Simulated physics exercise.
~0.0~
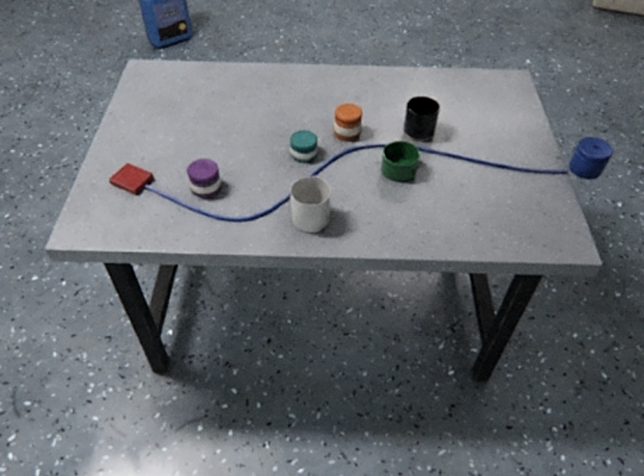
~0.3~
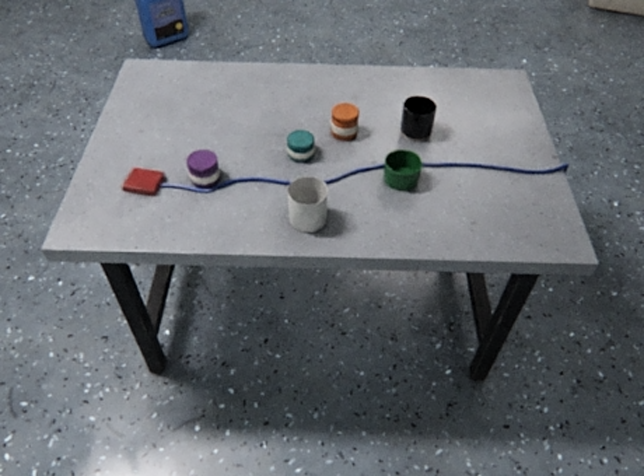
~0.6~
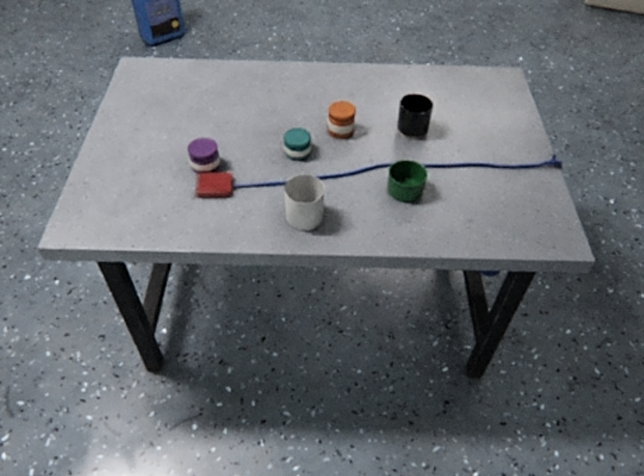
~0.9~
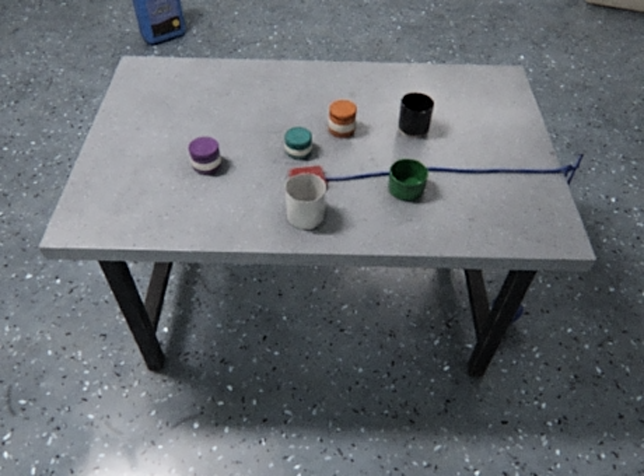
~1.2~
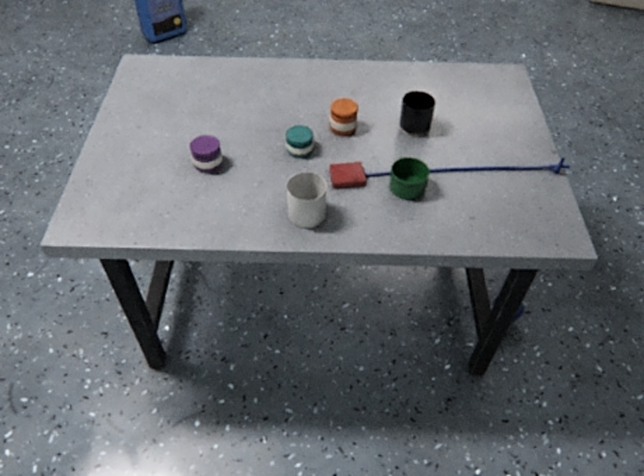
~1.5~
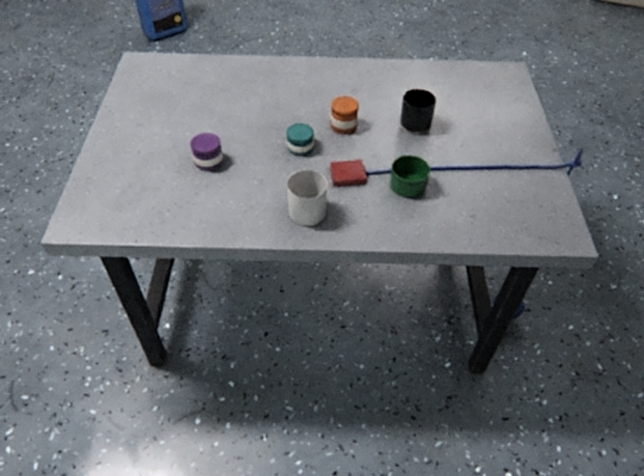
A blue cylindrical object hangs at the right edge of a grey table, seen from above in a slightly swaying view, tied to a cable that winds left to a flat red object. Purple, teal and orange lidded containers, a white cup, and green and black mugs stand around it on the tabletop. The blue object drops over the right side, and the cable pulls straighter, nudging the purple container back and the green mug slightly forward. The red piece slides right, passing behind the white cup. It stops just left of the green mug, with every container and cup still on the table.
